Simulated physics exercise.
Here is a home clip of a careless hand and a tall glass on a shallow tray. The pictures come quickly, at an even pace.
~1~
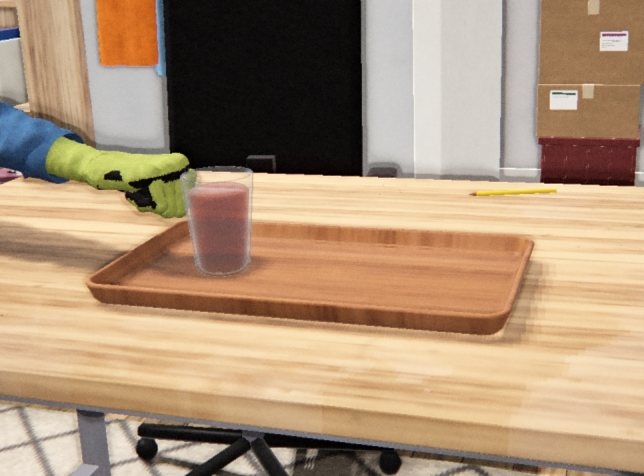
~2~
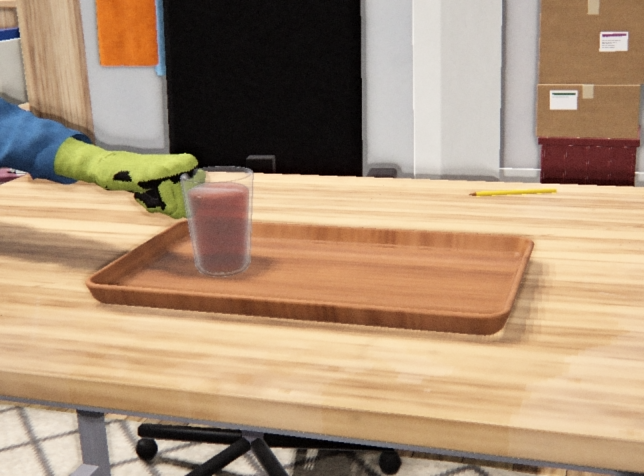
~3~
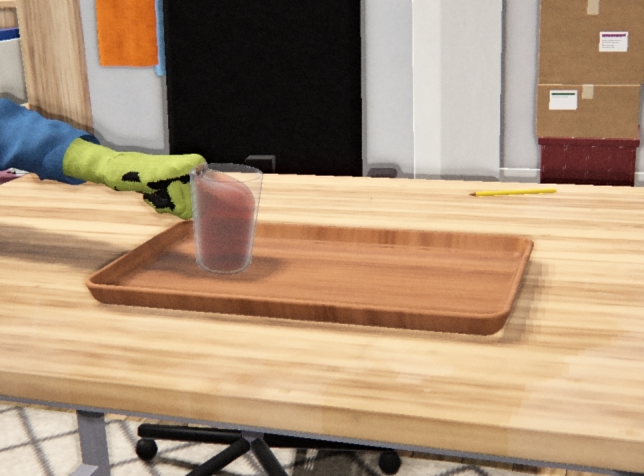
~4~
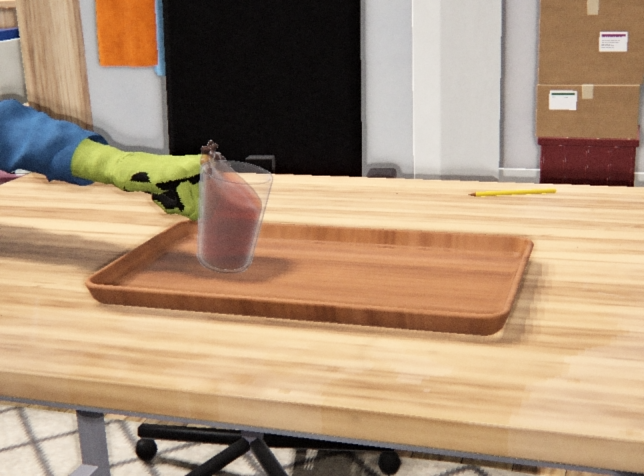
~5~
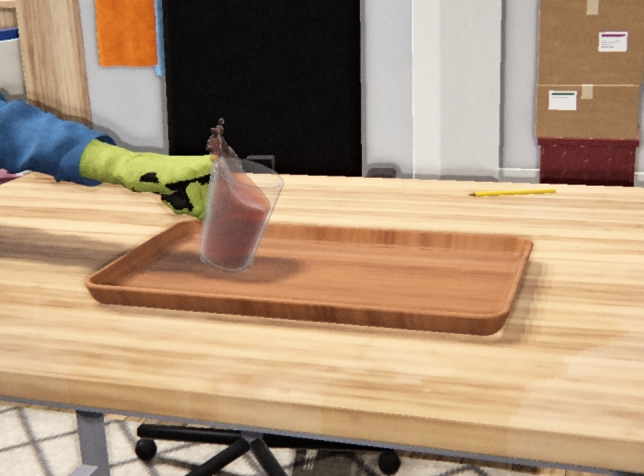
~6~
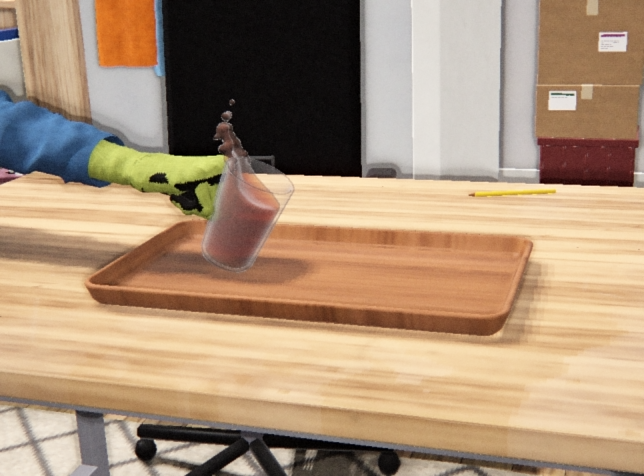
A hand in a green and black glove pushed against a tall glass of reddish drink on a wooden tray, and the glass leaned to the right as a little liquid splashed up over its rim.
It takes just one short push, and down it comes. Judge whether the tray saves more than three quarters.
The tray fails to keep three quarters of the liquid.
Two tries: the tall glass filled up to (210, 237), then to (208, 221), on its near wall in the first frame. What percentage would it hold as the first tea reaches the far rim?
45 % and 45 %.
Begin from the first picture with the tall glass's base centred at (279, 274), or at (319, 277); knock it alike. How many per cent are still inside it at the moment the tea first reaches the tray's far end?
About 50 per cent, then about 60 per cent.
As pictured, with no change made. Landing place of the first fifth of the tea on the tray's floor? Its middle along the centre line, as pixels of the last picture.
At about (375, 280).
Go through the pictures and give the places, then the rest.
In the first frame, tilt 0°; right rim (249, 177); surface from (192, 187) to (249, 190); the tray's far rim is at (521, 274); the tray is clear ahead.
In the second frame, tilt 0°; right rim (249, 178); surface from (192, 187) to (249, 190).
In the third frame, tilt 6°; right rim (259, 179); surface from (199, 167) to (249, 191).
In the fourth frame, tilt 13°; right rim (269, 183); surface from (208, 164) to (255, 199); 2 per cent is over the edge.
In the fifth frame, tilt 19°; right rim (280, 187); surface from (218, 177) to (269, 205); 3 per cent is over the edge.
In the sixth frame, tilt 27°; right rim (290, 193); surface from (224, 192) to (279, 205); 5 per cent is over the edge.
A moment on, the tall glass lies on its side and 87 per cent is in the glass, 5 on the tray and 9 above or beyond its rim.
Next, the tall glass lies on its side and 43 per cent is in the glass, 46 on the tray and 11 above or beyond its rim.
Then the tall glass lies on its side and 24 per cent is in the glass, 44 on the tray and 31 above or beyond its rim.
Later the tall glass lies on its side and 13 per cent is in the glass, 48 on the tray and 39 above or beyond its rim.
At rest 62 per cent is held by tray and glass, 38 is off the tray.
